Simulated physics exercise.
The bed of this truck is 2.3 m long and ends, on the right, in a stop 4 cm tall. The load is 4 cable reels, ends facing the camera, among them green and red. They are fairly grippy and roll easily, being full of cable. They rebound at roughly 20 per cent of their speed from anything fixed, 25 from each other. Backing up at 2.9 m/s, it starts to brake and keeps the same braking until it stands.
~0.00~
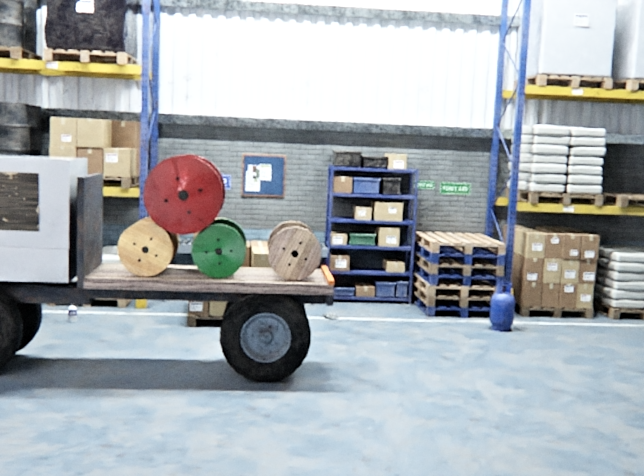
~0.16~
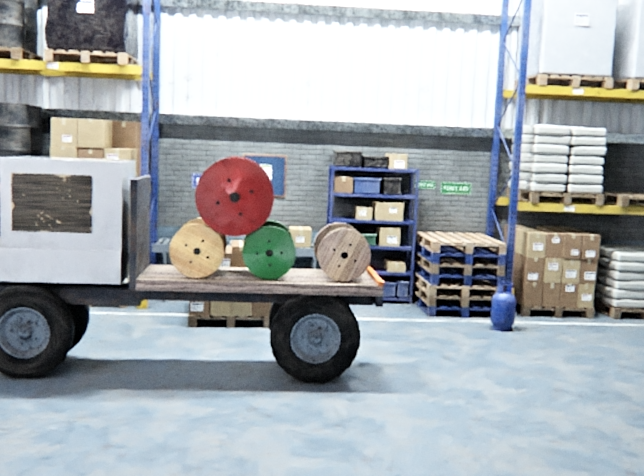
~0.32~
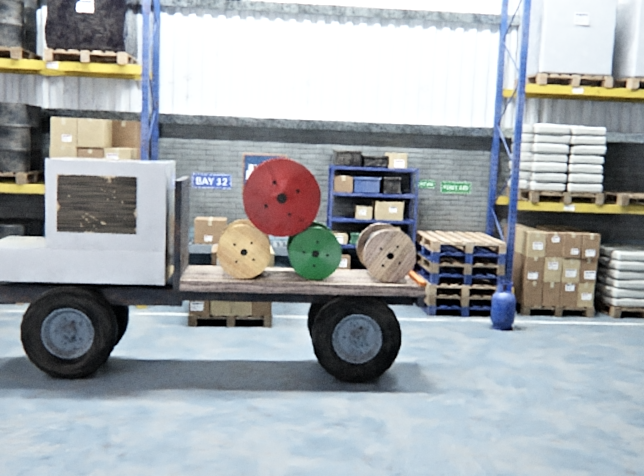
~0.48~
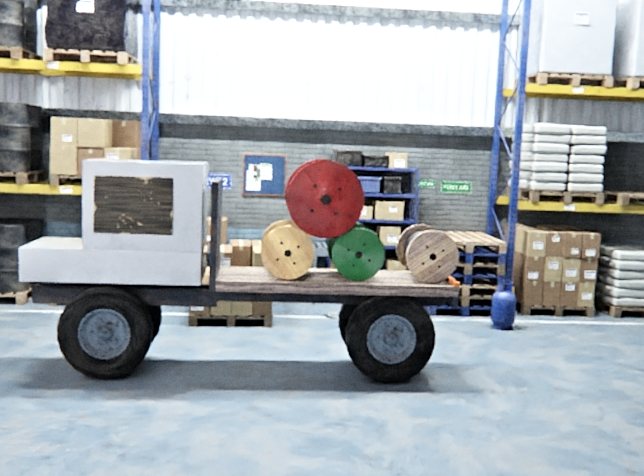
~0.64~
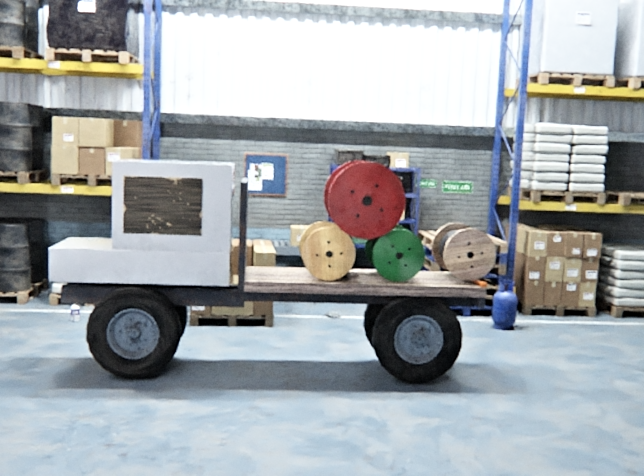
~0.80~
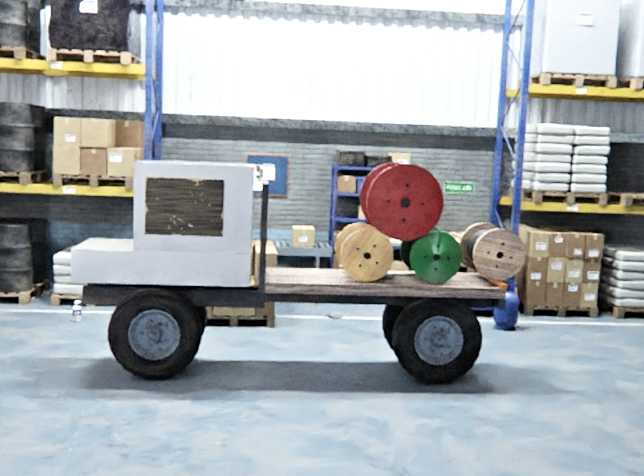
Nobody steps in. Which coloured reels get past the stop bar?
Green drops off the end, red clears the stop.
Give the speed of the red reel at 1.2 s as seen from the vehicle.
Near 1.0 m/s.
By 1.2 s, green is on the bed, 5 cm from the bar, rolling towards it; red is in the air, 40 cm from the bar, rolling towards it; 1 of 4 is off.
By 1.7 s, green is off the end; red is going over the tail; 3 of 4 are off.
Finally (2.7 s), green is over the tail and down; red is off the end; 4 of 4 are off.
